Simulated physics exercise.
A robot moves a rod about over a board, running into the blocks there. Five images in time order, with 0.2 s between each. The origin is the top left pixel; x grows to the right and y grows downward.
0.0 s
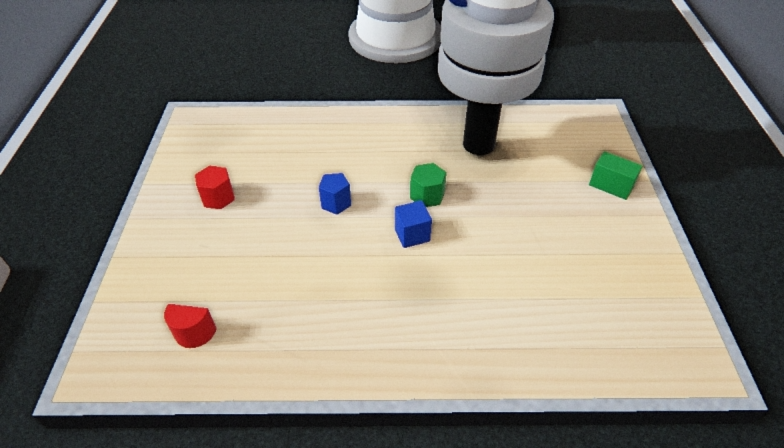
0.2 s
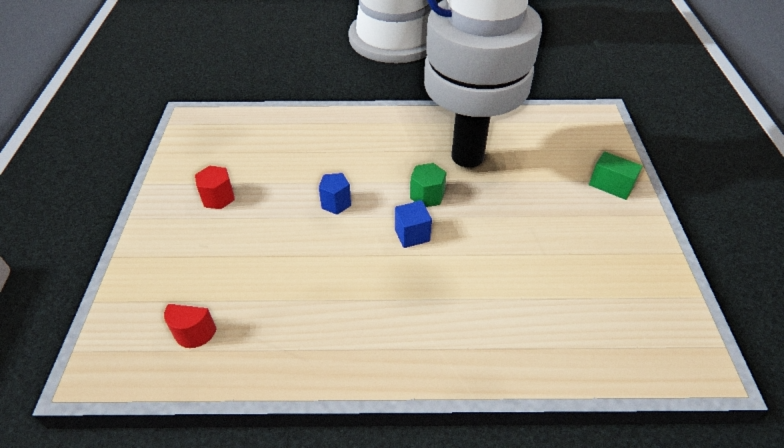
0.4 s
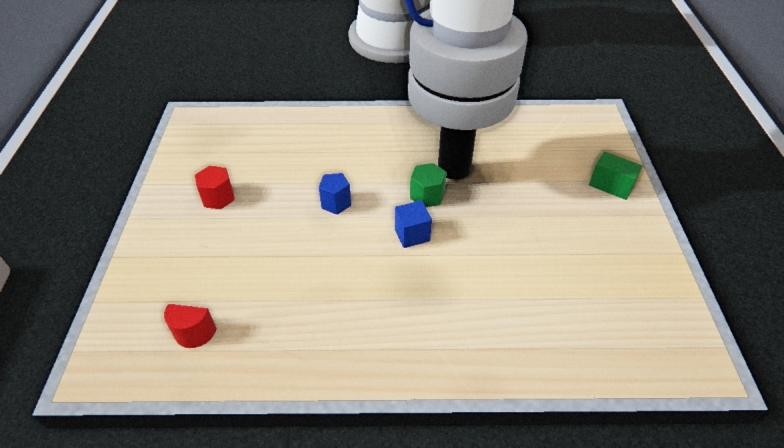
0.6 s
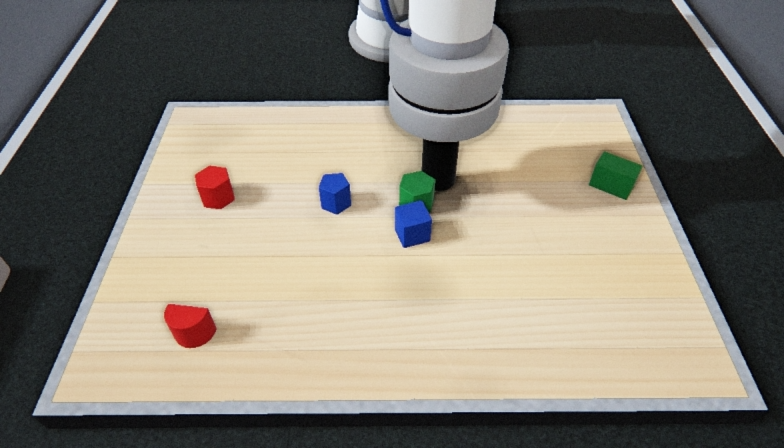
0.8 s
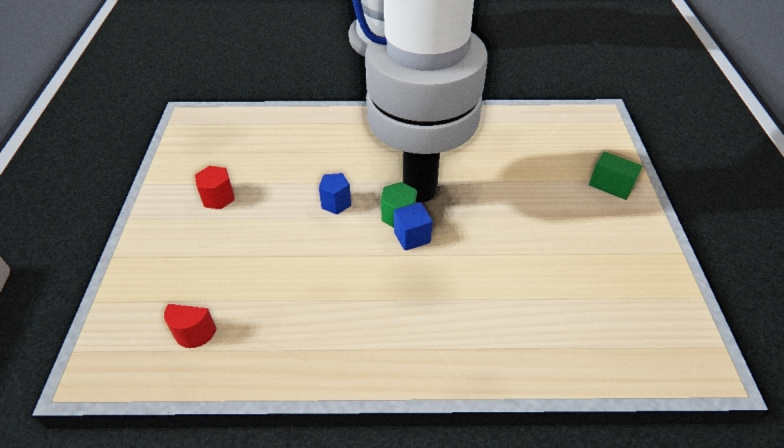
A robot arm moves its rod down and left, pushing a green block leftward.
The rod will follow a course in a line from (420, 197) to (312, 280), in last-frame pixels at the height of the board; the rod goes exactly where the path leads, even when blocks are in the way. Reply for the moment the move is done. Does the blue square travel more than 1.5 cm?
I believe not.
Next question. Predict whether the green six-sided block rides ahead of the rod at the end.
I think the rod keeps pushing the green six-sided block along right to the end.
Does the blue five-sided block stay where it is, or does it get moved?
Its place stays the same.
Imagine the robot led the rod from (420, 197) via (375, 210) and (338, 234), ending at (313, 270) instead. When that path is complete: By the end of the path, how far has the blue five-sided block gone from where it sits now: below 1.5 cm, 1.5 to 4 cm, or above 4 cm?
Distance: Less than 1.5 cm.
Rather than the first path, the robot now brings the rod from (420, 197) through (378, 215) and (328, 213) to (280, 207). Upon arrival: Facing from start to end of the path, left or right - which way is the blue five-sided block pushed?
Seen from start to end, it moves right.
What follows on the original path. One third of the way, rod at (386, 216); green six-sided block at (363, 223); blue square at (413, 223), turned 20° anticlockwise.
Two thirds of the way, rod at (350, 243); green six-sided block at (325, 253); blue square at (413, 223), turned 20° anticlockwise.
At the end, rod at (311, 273); blue five-sided block not moved; green six-sided block at (282, 286), turned 15° anticlockwise; blue square at (413, 223), turned 20° anticlockwise.
